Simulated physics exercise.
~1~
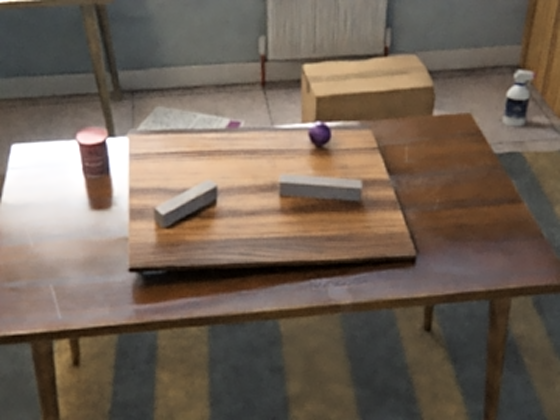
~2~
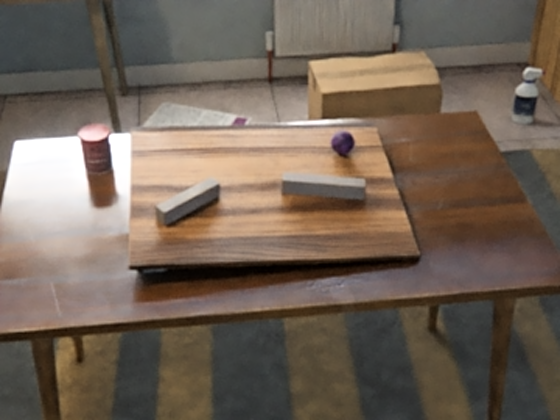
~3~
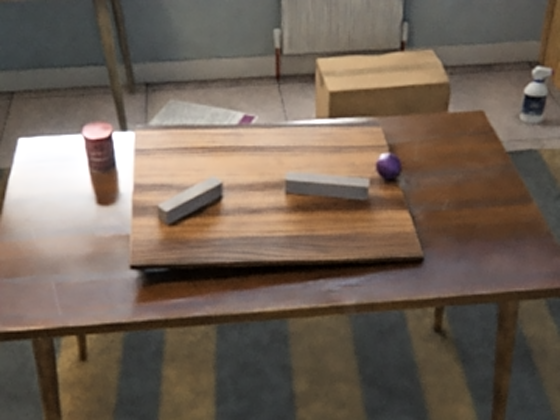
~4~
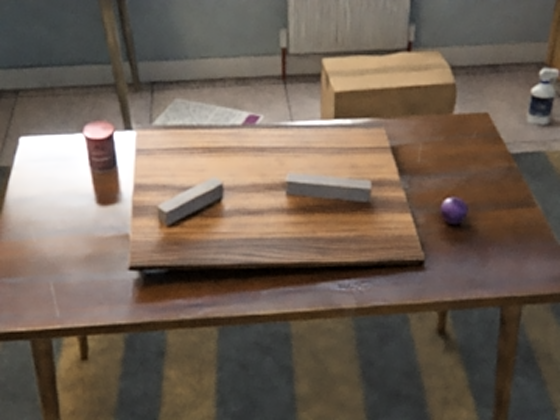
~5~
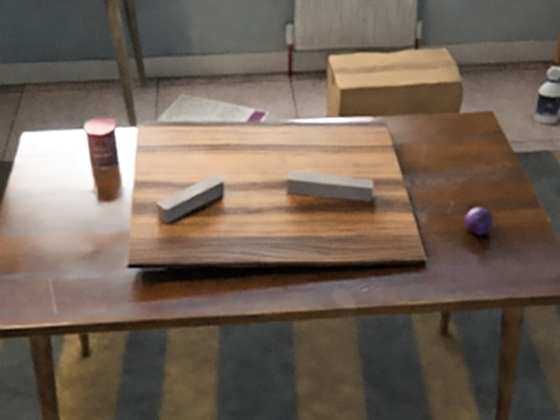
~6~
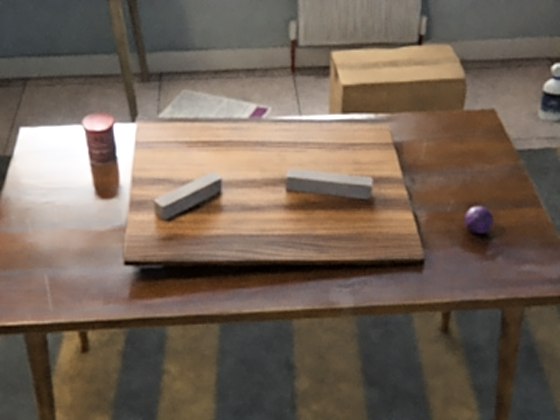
A purple ball rolled to the right and toward the near side across a tilted wooden board, went off its right edge onto the table, and came to rest there, while the red tin and two grey blocks stayed put.
